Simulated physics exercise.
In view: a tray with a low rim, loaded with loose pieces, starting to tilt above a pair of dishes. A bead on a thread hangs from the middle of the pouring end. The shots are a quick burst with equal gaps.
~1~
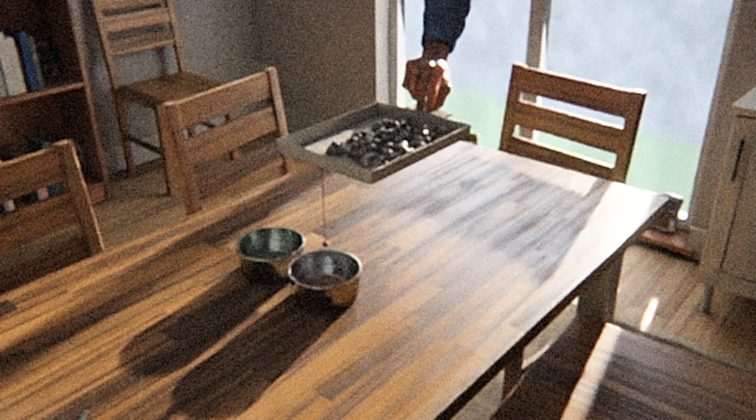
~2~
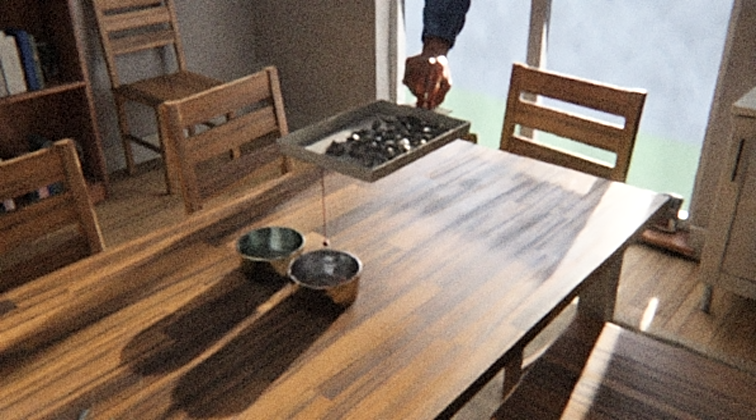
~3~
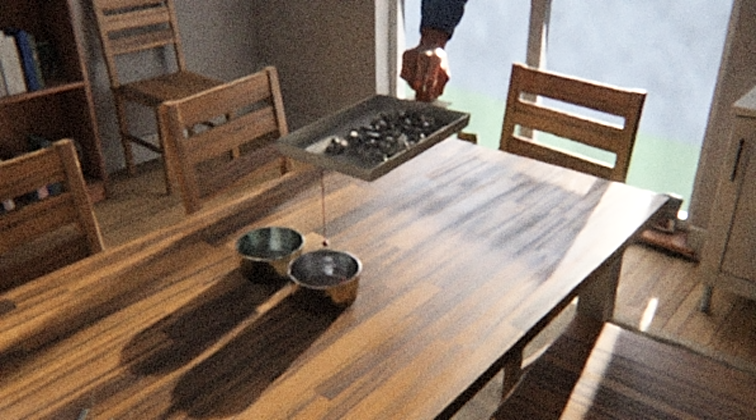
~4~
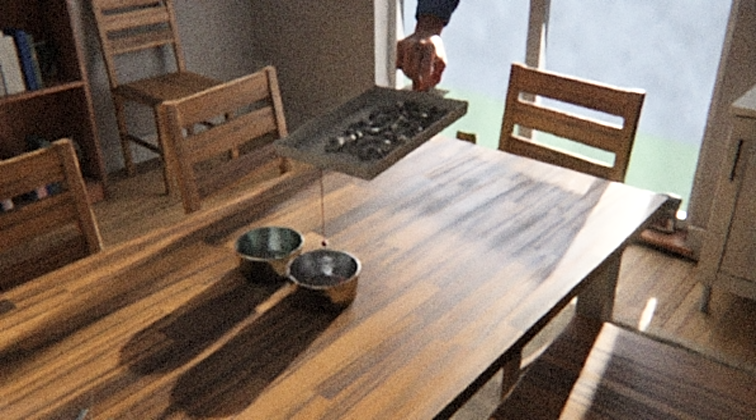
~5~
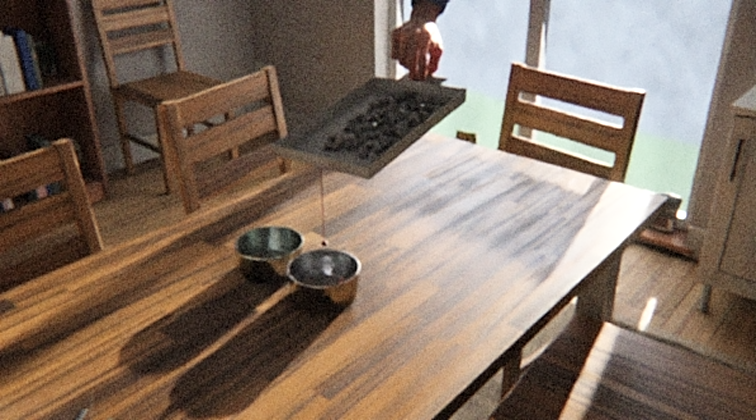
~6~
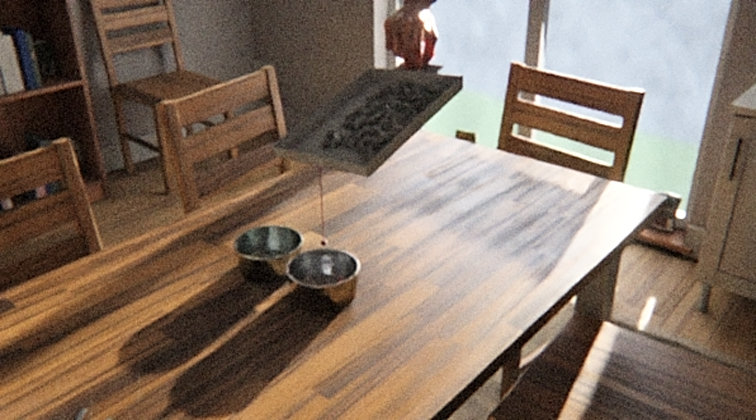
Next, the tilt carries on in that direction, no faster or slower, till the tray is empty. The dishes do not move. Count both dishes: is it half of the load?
Together they catch more than half.
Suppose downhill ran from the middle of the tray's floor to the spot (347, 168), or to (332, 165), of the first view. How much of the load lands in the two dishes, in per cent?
About 60 and 60 per cent.
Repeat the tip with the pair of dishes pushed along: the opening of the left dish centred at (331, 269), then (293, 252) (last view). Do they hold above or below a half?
One: The smaller part. Two: More than half.
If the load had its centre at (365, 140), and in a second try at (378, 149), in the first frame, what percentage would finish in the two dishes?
Roughly 90 per cent, and 70 per cent.
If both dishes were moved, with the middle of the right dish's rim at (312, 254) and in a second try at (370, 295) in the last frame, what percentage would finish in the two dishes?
First some 50, then 30 per cent.
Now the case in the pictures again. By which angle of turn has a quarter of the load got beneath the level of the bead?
Near 85 degrees.
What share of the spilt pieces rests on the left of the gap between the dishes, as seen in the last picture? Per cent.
Roughly 80 in a hundred.
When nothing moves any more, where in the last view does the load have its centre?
Close to (270, 265).
Shortly afterwards, tray tipped steeply; all but a few on the tray; only a few in the air.
Next, tray tipped past a quarter turn; near half on the tray; only a few in the right dish; near a quarter in the left dish; a little outside both; a little in the air.
Some moments later, tray tipped past a quarter turn; a little in the right dish; near two thirds in the left dish; near a quarter outside both.
In the end, tray tipped past a quarter turn; a little in the right dish; near two thirds in the left dish; near a quarter outside both.
